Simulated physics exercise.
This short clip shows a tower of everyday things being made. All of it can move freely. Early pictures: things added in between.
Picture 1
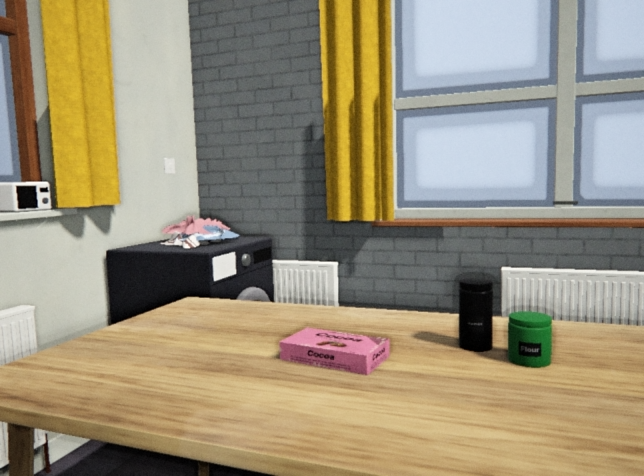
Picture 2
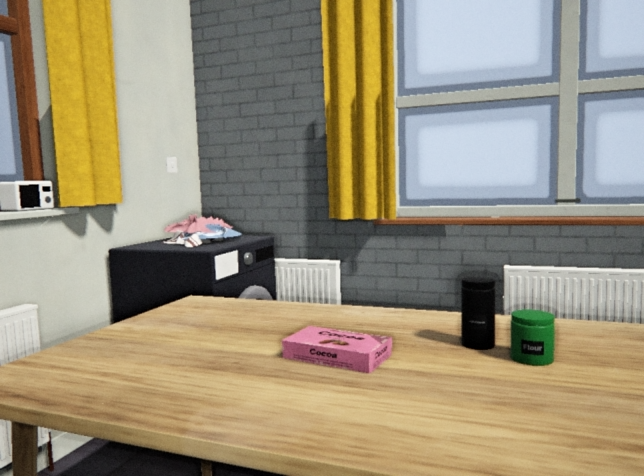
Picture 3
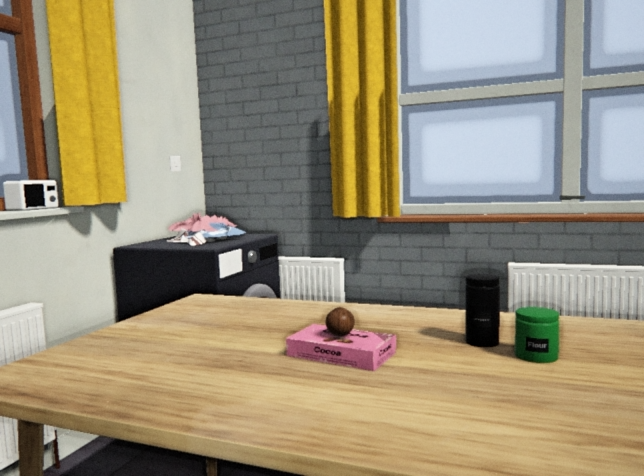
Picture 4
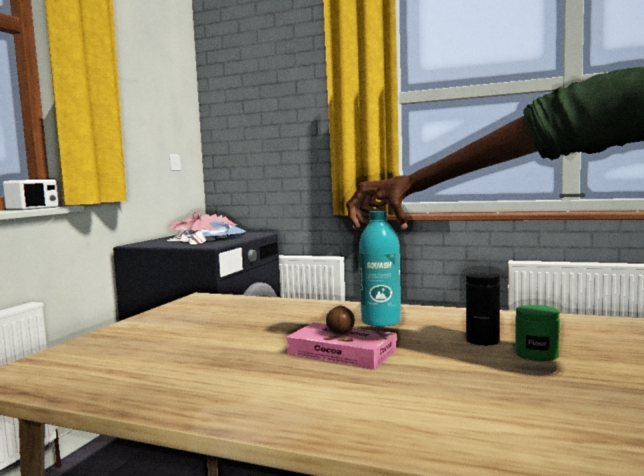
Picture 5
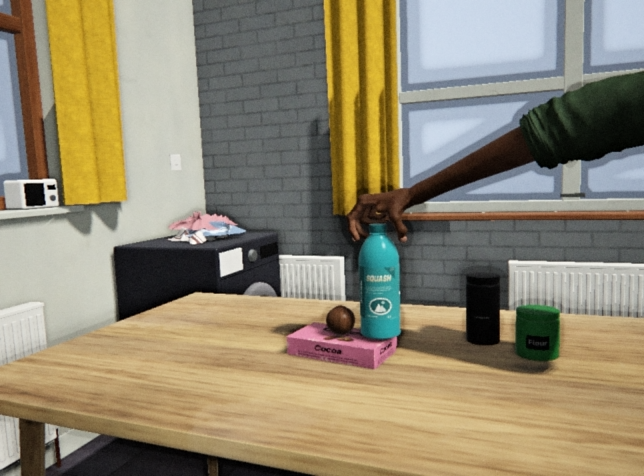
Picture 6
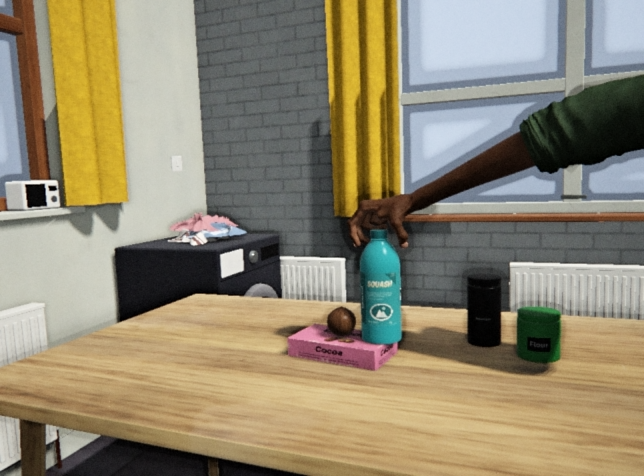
In a room with grey brick walls and yellow curtains, a pink box lies on a wooden table near a black jar and a green tin. A round brown onion appears on top of the box. Then a hand reaches in from the right, lowers a turquoise bottle onto the box beside it, and keeps holding it.
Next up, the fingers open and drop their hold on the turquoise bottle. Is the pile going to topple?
No, well, the stack stays in one piece.
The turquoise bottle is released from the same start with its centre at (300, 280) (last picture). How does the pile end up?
Then it keeps its balance.
Then, 0.90 s after the last picture, nothing has stirred.
Then, 2.00 s after the last picture, turquoise bottle resting near (380, 285).
At rest, all 5 in place. Seen from the same camera at the end, turquoise bottle near (380, 285). The pile stays up.
